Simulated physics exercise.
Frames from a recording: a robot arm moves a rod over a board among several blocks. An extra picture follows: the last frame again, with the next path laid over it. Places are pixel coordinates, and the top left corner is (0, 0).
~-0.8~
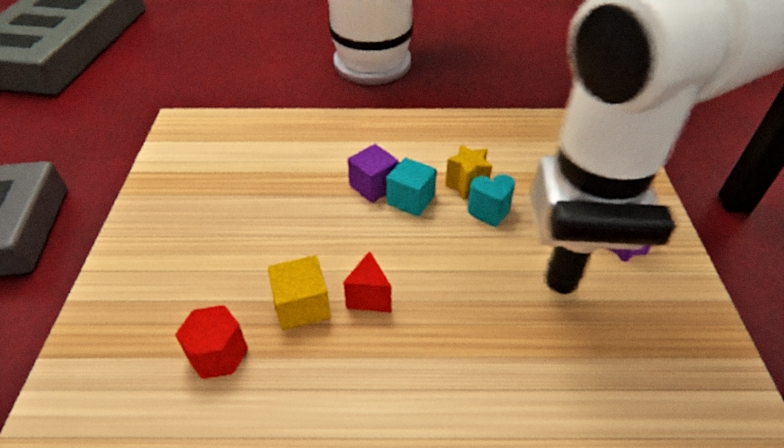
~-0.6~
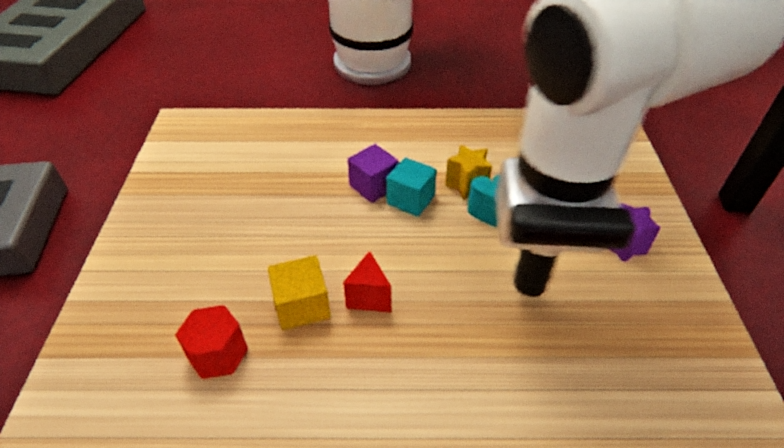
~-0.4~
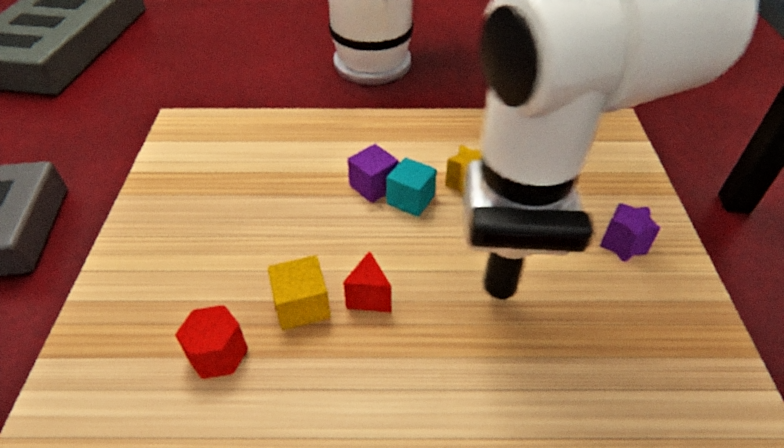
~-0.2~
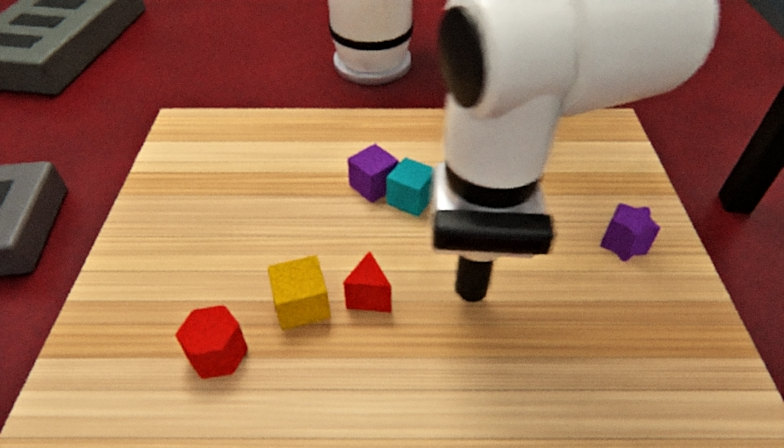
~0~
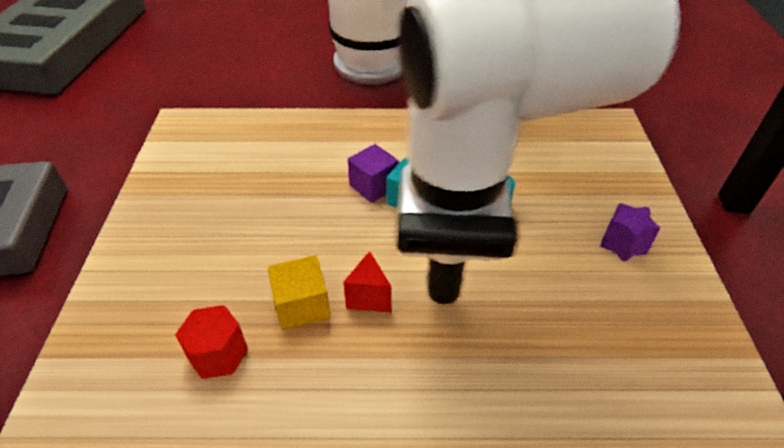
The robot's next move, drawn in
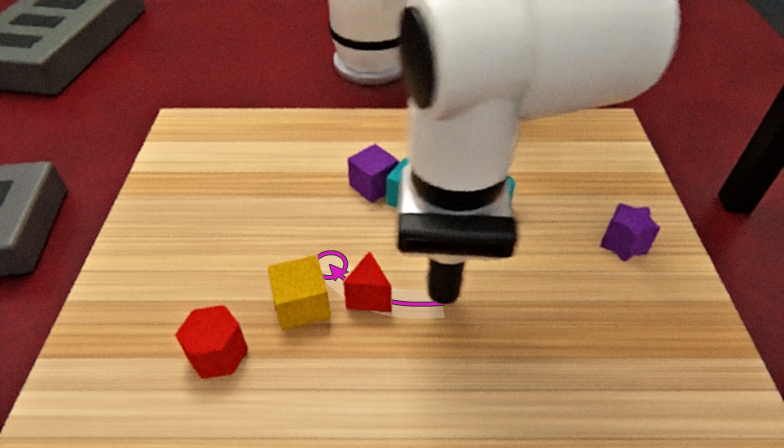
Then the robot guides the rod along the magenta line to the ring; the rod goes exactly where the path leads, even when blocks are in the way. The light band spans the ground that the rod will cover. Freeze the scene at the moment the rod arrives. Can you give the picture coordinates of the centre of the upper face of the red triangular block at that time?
I think it will end close to (295, 240).
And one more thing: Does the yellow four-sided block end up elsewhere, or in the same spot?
At the end of the path, it will have moved.
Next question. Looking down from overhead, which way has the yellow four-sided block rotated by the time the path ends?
Its rotation is counterclockwise.
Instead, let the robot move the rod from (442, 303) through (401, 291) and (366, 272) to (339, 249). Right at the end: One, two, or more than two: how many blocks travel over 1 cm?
One.
The line goes from (442, 303) over (398, 303) and (358, 289) to (330, 265).
What follows on the original path. One third of the way, rod at (397, 291); red triangular block at (363, 273), turned 15° clockwise.
Two thirds of the way, rod at (356, 276); yellow four-sided block at (281, 277), turned 30° anticlockwise; red triangular block at (324, 260), turned 30° clockwise.
At the end, rod at (328, 253); yellow four-sided block at (280, 277), turned 30° anticlockwise; red triangular block at (295, 240).
